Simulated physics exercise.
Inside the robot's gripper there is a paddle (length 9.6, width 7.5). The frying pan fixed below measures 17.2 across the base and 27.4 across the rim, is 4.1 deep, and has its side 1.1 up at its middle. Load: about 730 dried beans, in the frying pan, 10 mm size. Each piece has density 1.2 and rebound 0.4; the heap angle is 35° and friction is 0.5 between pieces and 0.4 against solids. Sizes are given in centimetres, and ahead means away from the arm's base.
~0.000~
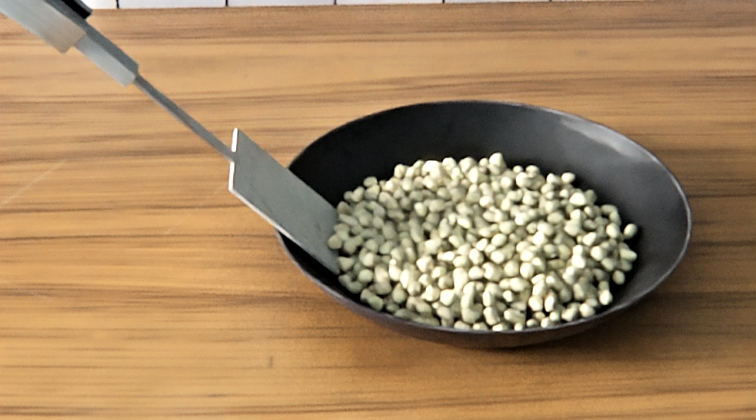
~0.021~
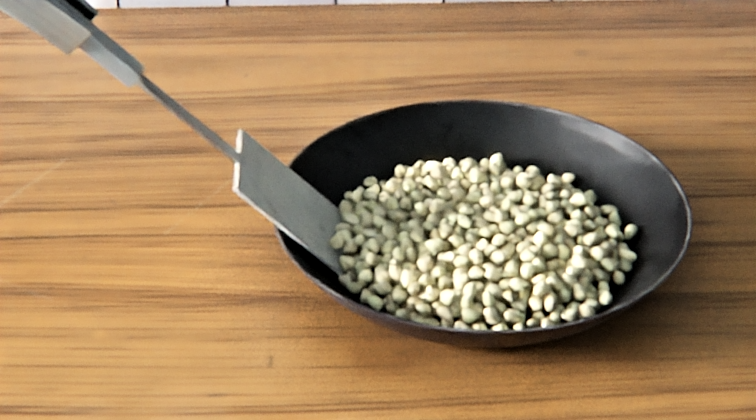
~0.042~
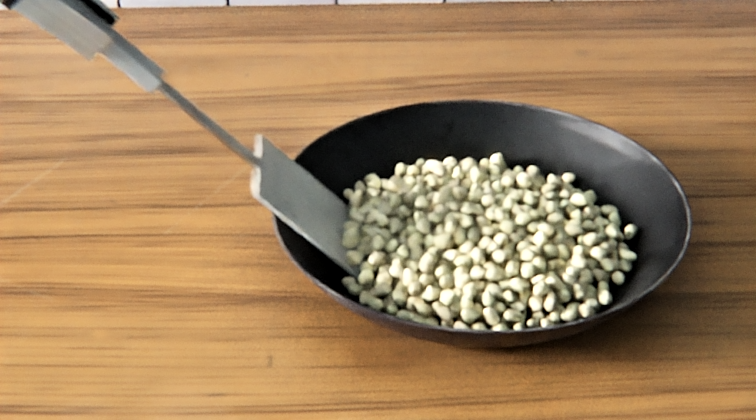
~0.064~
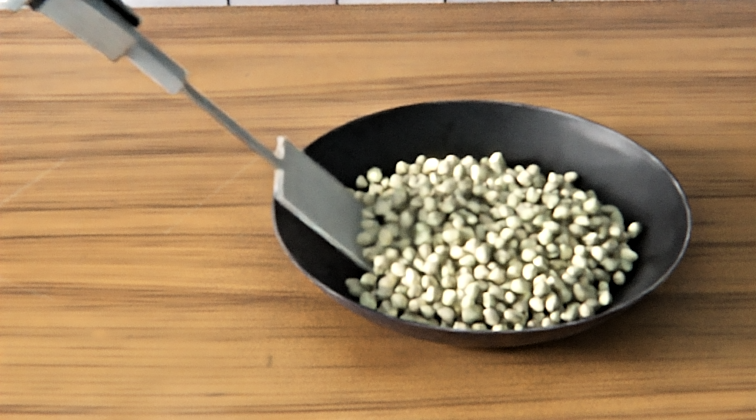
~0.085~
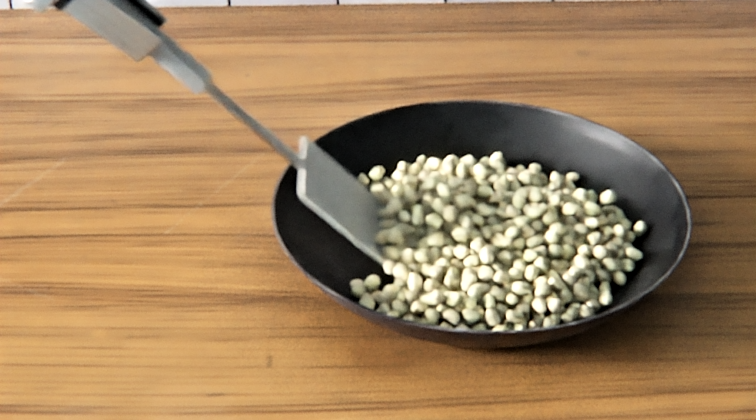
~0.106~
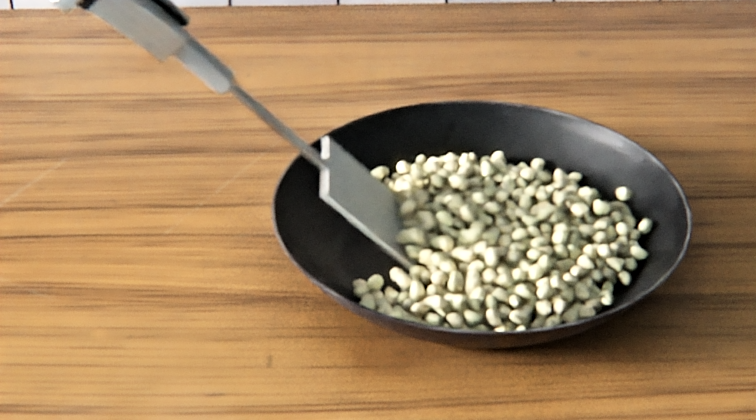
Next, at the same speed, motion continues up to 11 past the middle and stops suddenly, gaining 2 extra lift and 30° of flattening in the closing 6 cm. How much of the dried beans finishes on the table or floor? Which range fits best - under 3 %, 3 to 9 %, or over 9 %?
The range that fits: Over 9 %.
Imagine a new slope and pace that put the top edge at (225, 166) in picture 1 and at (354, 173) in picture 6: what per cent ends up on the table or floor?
30 %.
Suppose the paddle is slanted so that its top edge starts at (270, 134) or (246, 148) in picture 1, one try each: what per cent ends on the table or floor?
About 30 and 25 per cent.
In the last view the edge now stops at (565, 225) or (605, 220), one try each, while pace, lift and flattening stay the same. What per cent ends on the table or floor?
Close to 0 and close to 5 per cent, respectively.
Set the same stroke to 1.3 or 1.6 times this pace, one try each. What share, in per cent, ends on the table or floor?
Close to 30 and 35 percent respectively.
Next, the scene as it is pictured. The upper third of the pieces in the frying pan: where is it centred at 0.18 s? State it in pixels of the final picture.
I'd put it close to (553, 221) in the last picture.
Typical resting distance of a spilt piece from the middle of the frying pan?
The answer is around 22 cm.
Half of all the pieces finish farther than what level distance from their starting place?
It works out to roughly 4 cm.
By 0.18 s, sloping 46°, highest piece 6 above the table; 727 in the frying pan.
By 0.26 s, sloping 36°, highest piece 6 above the table; 725 in the frying pan, 2 on the blade or in flight.
By 0.50 s, sloping 16°, highest piece 6 above the table; 548 in the frying pan, 175 on the table or floor, 4 on the blade or in flight.
By 1.55 s, sloping 16°, highest piece 5 above the table; 547 in the frying pan, 180 on the table or floor.
Final count, 547 in the frying pan, 180 on the table or floor. That is 25 % on the table or floor.
